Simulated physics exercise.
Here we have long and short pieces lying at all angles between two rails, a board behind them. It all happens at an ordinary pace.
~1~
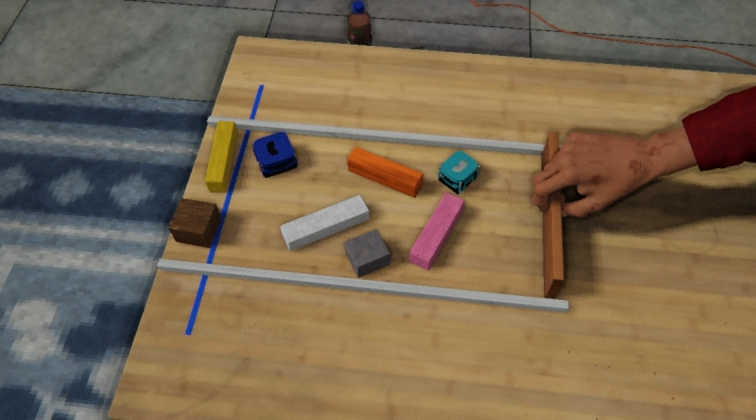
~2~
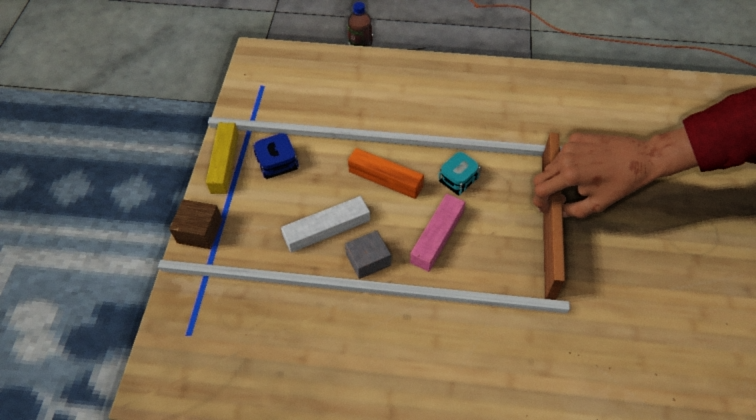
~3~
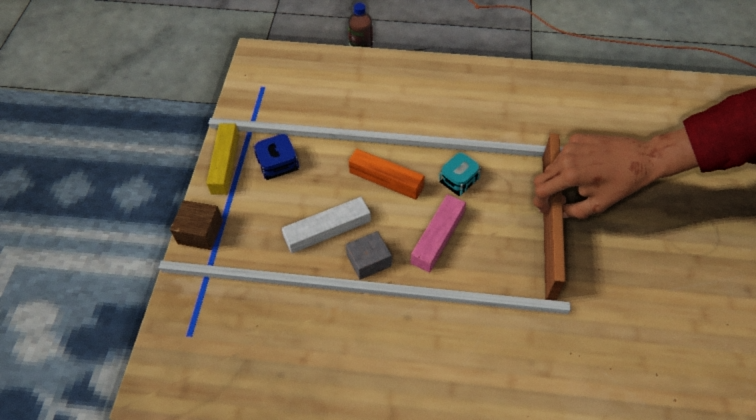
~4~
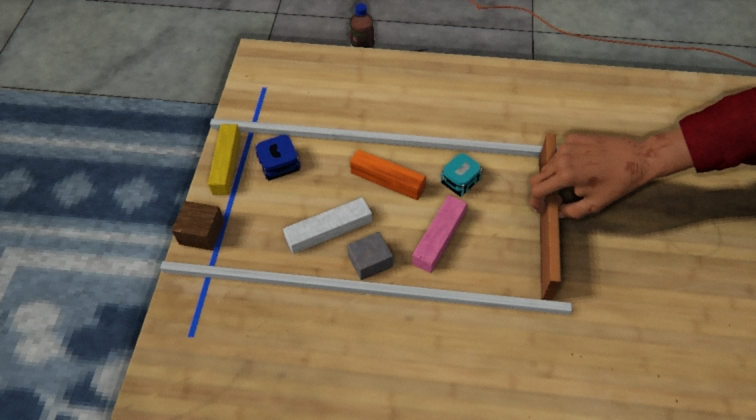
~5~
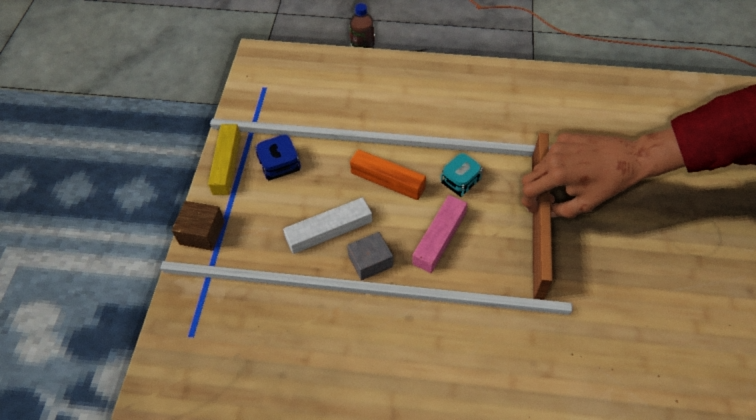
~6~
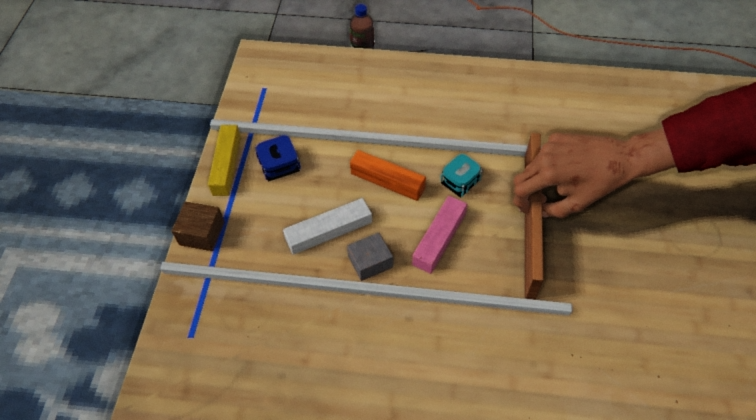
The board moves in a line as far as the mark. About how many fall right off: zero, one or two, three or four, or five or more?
In the end the number that fall off is three or four.
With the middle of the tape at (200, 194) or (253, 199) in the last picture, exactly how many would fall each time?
Try by try, 7 and 2.
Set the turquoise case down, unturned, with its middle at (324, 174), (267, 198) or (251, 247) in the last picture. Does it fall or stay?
The turquoise case survives; falls; is lost.
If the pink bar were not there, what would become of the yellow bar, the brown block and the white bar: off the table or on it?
The yellow bar falls, the brown block is lost, the white bar remains up.
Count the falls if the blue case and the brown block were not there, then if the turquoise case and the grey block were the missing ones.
Fallen: 2, and 2 in the other try.
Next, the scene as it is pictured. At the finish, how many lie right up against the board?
The number is 3.
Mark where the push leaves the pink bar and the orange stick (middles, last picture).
About (213, 215), and the other about (208, 155).
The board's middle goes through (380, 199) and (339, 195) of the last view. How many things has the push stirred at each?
5 and 6.
Soon after, none off yet; brown block at rest near (199, 226); yellow bar at rest near (225, 159); blue case at rest near (278, 158).
After that, none off yet; brown block at rest near (199, 226); yellow bar at rest near (225, 159); blue case moving near (272, 159).
And then, none off yet; brown block tilting a little near (167, 216); yellow bar displaced a little near (199, 158); blue case displaced about its own width near (224, 170).
In the end, the number that fall off is three or four; gone, white bar, blue case, yellow bar and brown block.
